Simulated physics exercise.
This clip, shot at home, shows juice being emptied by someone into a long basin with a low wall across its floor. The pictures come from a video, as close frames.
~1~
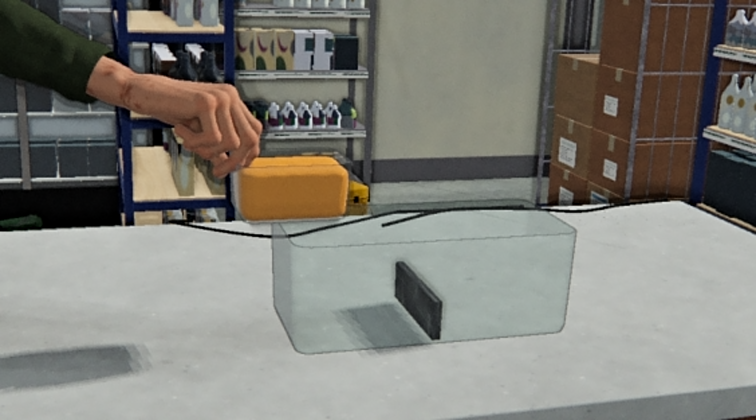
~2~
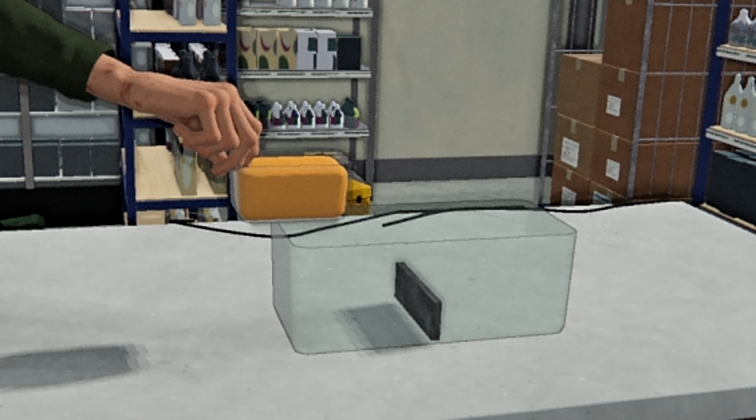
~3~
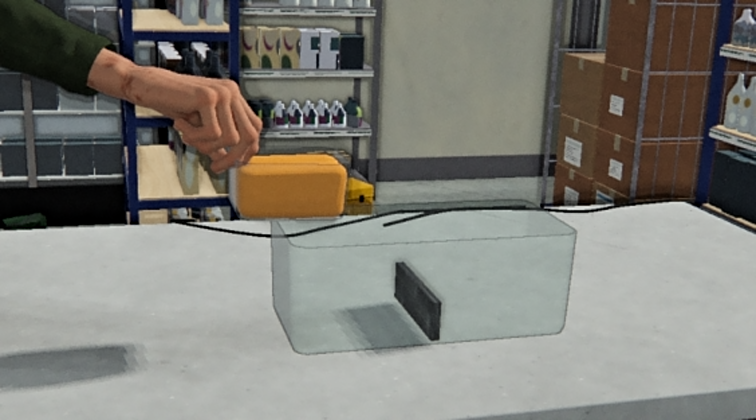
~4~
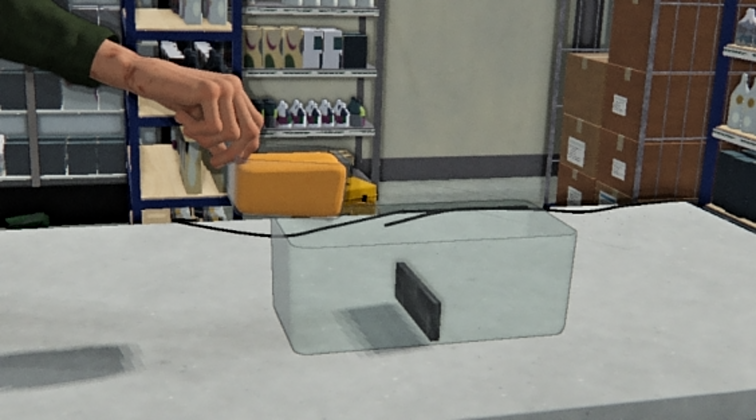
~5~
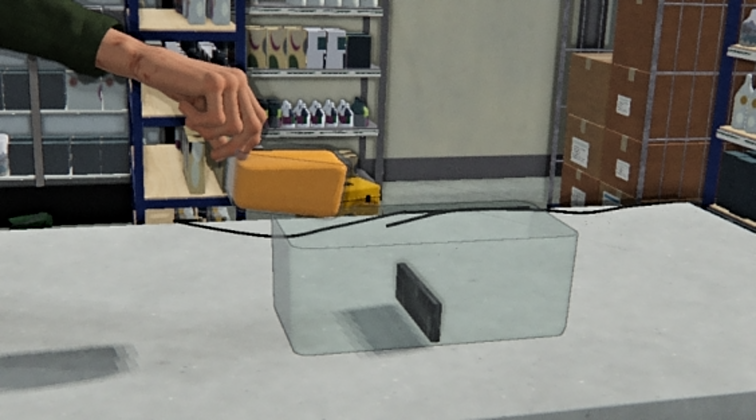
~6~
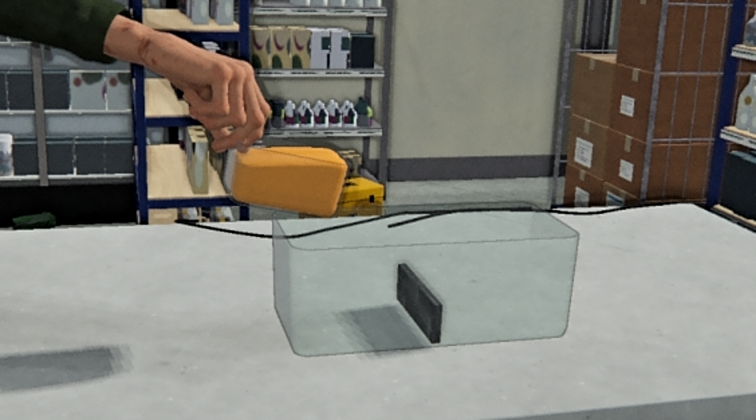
At a pale table near stocked shelves and cardboard boxes, a hand held an orange container beside a clear basin with a low dark wall inside, then gradually tilted it a little toward the right.
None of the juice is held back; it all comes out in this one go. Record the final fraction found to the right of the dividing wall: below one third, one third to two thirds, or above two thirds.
Final fraction right of the wall: One third to two thirds.
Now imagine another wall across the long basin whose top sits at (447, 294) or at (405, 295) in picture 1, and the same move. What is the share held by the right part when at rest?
My guess is some 15 percent the first time and some 75 percent the second.
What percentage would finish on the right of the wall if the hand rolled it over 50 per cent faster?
Roughly 65 per cent ends up there.
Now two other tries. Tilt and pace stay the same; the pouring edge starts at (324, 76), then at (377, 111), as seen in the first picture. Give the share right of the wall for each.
Roughly 55 per cent, then roughly 95 per cent.
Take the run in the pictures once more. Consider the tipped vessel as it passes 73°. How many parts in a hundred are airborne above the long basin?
I'd say some 35 per cent.
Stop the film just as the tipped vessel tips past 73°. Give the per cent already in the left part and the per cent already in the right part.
Left: Some 20 %. Right: Some 0 %.
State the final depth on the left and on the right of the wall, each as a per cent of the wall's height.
On the left it sits near 20, while on the right it sits near 30.
A moment on, the tilt is 73° and 45 per cent is still to pour, 19 is left of the wall and 0 right of it.
Next, the tilt is 110° and 4 per cent is still to pour, 32 is left of the wall and 56 right of it.
Then the tilt is 115° and 0 per cent is still to pour, 44 is left of the wall and 55 right of it.
Later the tilt is 115° and 0 per cent is still to pour, 44 is left of the wall and 55 right of it.
Finally, 44 per cent lies left of the wall, 55 right of it and 1 outside.
